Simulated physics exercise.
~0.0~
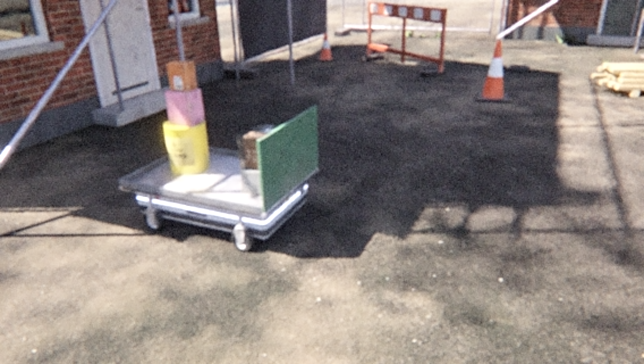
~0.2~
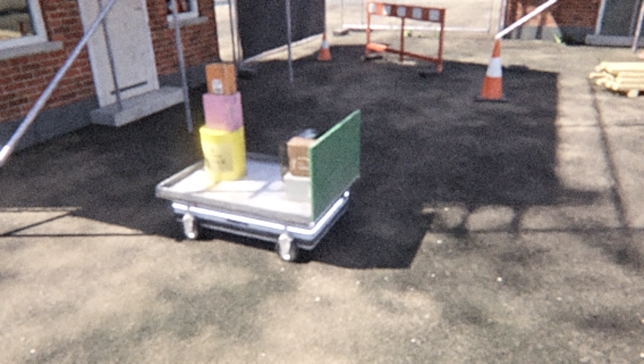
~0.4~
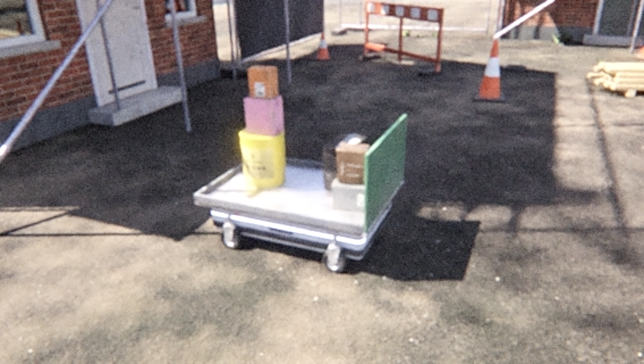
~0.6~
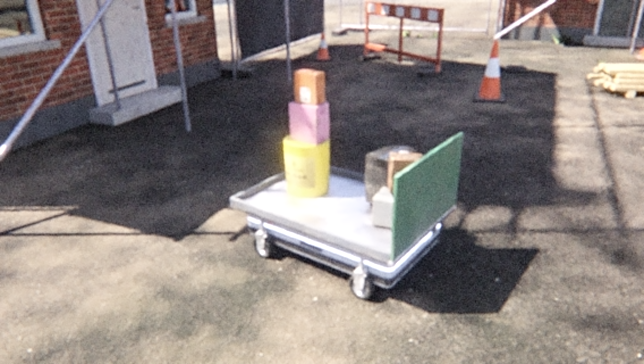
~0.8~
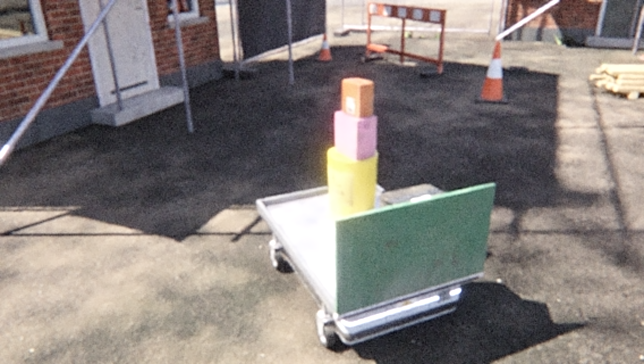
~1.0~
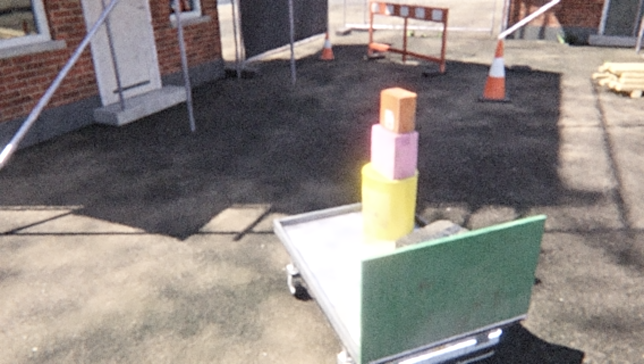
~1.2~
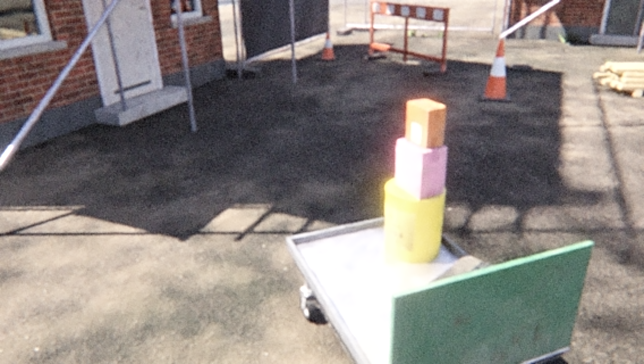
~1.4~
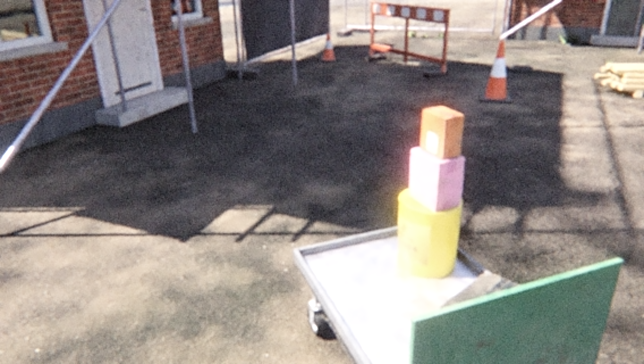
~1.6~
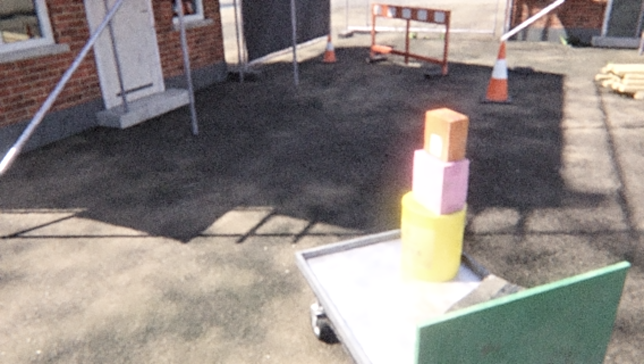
A flat cart with a green board at its front rolled rightward across a paved yard, swung around toward the viewer and stopped at the lower right, partly out of view, with the orange and pink boxes still stacked upright on the yellow pail.
